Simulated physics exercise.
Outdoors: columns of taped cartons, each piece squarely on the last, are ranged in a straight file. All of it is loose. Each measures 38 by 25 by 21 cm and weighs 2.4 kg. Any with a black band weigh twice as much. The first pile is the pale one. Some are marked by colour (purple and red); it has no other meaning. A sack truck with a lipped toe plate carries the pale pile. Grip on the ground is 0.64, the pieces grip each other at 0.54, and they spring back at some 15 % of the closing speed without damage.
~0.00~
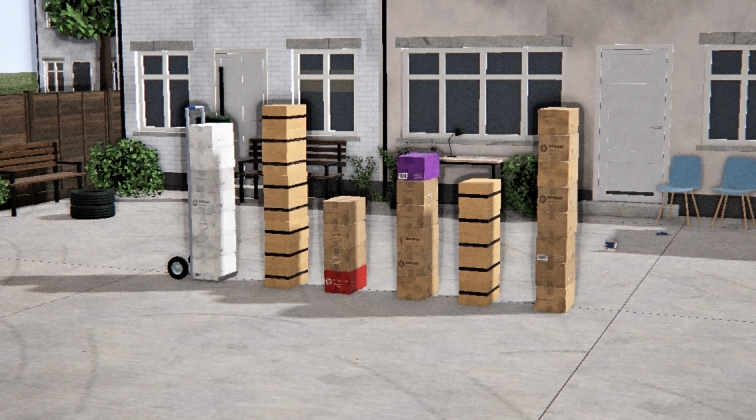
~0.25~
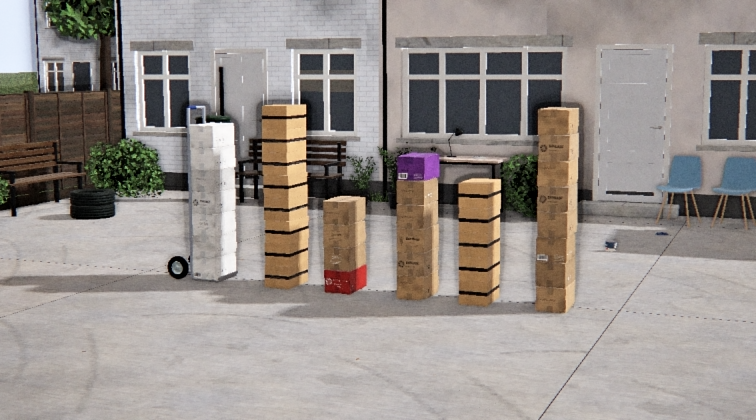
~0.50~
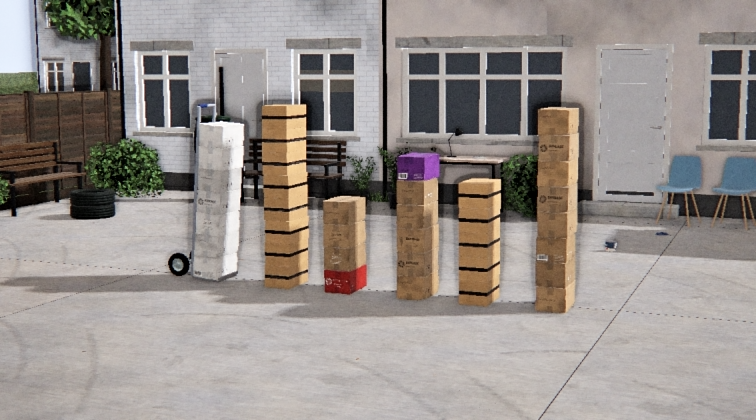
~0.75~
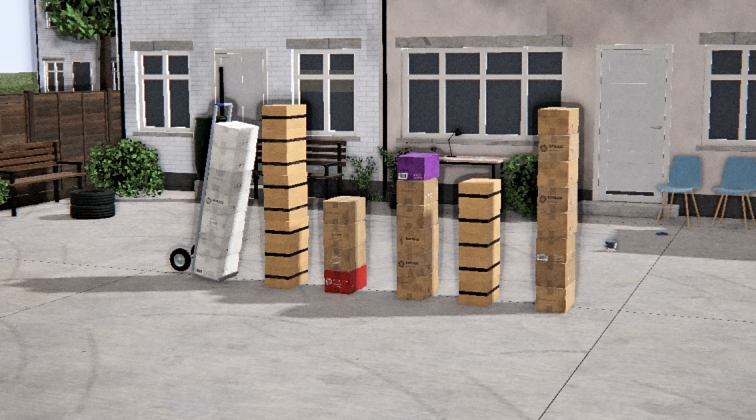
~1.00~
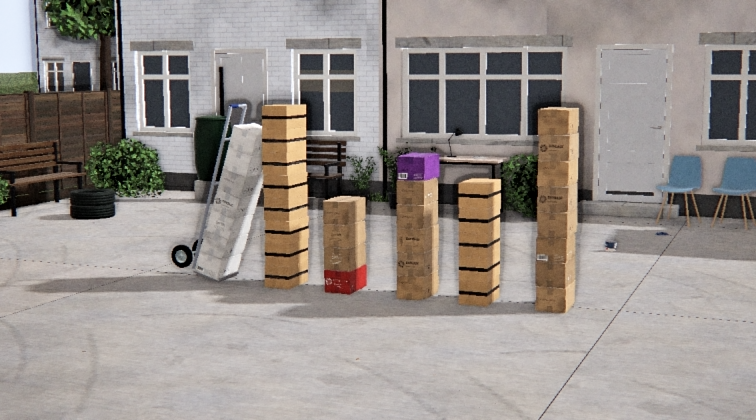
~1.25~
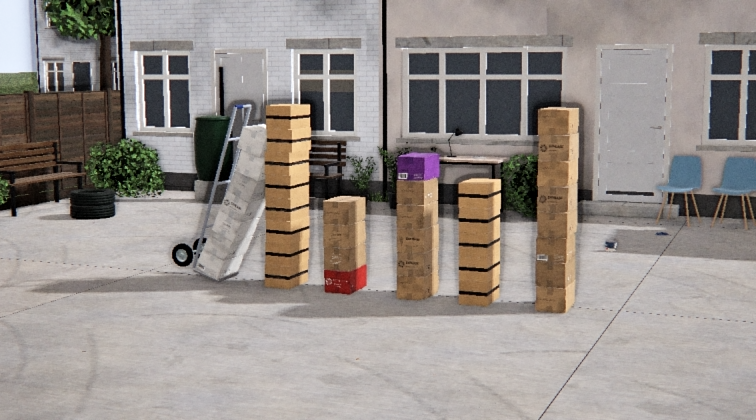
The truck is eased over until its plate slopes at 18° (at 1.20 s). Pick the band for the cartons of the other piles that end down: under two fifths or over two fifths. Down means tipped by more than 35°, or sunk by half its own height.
More than two fifths of them.
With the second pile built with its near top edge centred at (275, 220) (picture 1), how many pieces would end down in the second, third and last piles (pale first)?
Then second 0, third 1, last 0.
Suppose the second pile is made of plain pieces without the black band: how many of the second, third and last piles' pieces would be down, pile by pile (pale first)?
In that case second 8, third 4, last 8.
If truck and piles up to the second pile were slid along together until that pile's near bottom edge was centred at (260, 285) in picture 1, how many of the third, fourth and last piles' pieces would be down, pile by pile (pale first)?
Then third 4, fourth 6, last 8.
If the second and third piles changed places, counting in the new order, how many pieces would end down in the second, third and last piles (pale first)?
Then second 0, third 0, last 0.
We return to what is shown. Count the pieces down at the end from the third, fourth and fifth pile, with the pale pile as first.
By pile: Third 4, fourth 6, fifth 5.
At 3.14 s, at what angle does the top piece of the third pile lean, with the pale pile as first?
It leans some 30°.
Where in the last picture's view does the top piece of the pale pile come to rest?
Around (352, 229).
Around 2.62 s, 7 of the pale pile down; none of the 31 other cartons down, 8 disturbed.
Around 3.14 s, 7 of the pale pile down; 8 of the 31 other cartons down; red carton tipped 32°; purple carton tipped 10°.
Around 3.72 s, 7 of the pale pile down; 18 of the 31 other cartons down; red carton tipped 51°; purple carton tipped 19°, 16 cm lower.
Around 4.34 s, 7 of the pale pile down; 31 of the 31 other cartons down; purple carton tipped 58°, 44 cm lower; red carton tipped 50°.
Finally (5.2 s), 7 of the pale pile down; 31 of the 31 other cartons down; red carton tipped 50°; purple carton tipped 48°, 53 cm lower. That is 100 per cent. Seen by the last camera, middles, red carton near (359, 273), purple carton near (549, 235).
